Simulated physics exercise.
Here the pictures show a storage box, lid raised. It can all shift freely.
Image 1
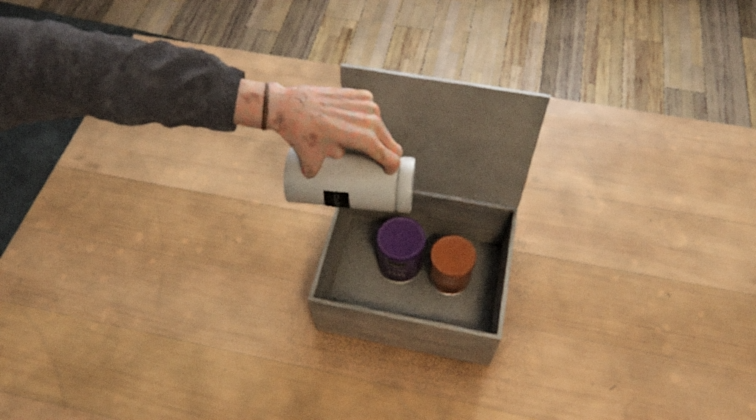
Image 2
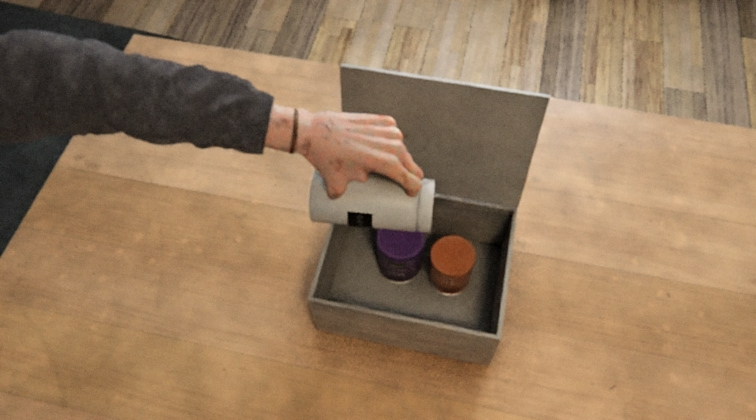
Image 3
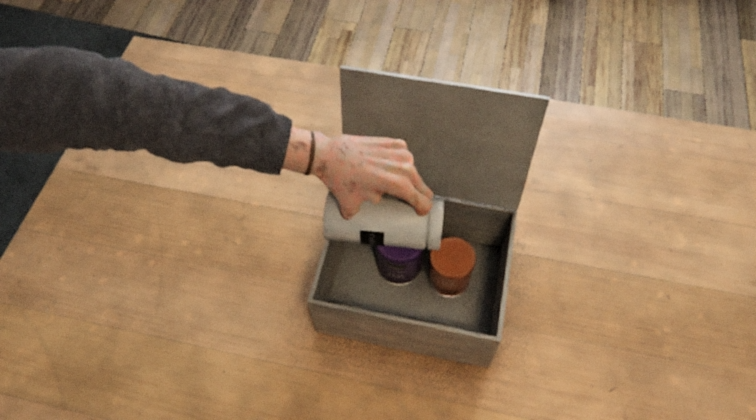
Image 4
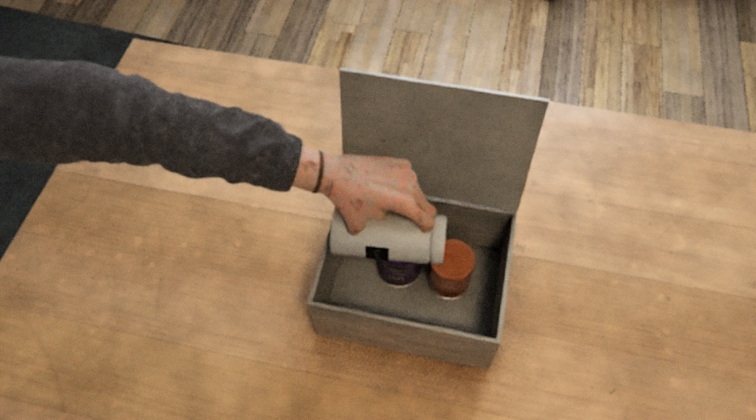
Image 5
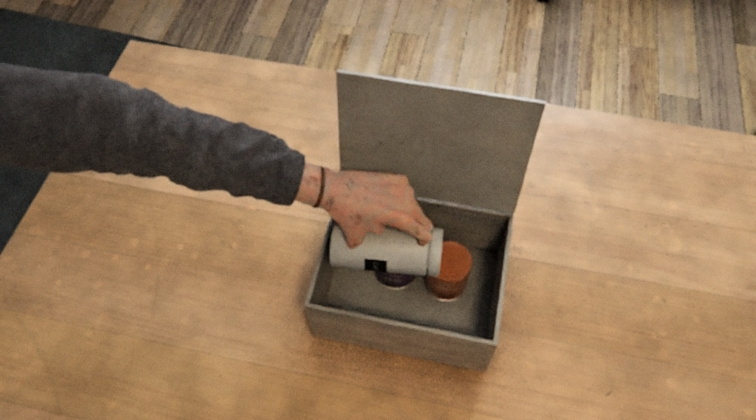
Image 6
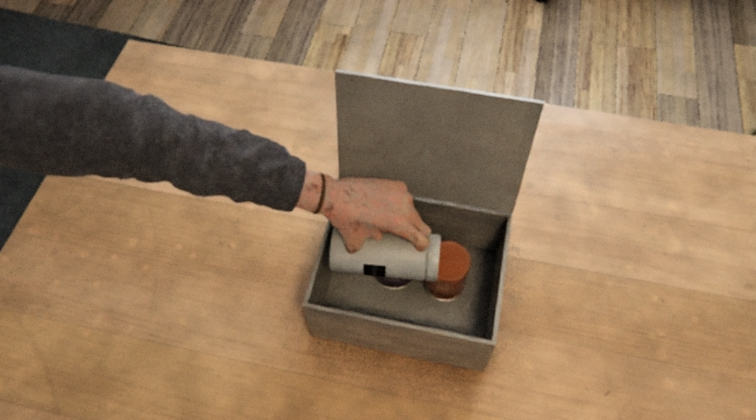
A hand in a dark grey sleeve, reaching from the left, grips a white jar on its side above an open grey storage box on a wooden table, seen from above. Inside the box are a purple tin and, to its right, an orange-brown container. The hand lowers the jar rightward and down into the box, covering much of the purple tin, while the view stays nearly still.
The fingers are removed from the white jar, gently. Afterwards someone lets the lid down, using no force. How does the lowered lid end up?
It ends up shut.
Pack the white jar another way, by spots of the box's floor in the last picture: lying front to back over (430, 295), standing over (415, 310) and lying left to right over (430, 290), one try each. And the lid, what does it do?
So, one: It remains raised; two: It drops fully; three: It drops fully.
Then, 1.20 s after the last picture, lid starting down; white jar rolled about its own width near (381, 315).
Then, 1.80 s after the last picture, lid 32° above the rim; white jar rolled about its own width near (381, 315).
At rest, lid shut; moved from the start, white jar; the other 2 in place. Seen from the same camera at the end, white jar near (381, 315).
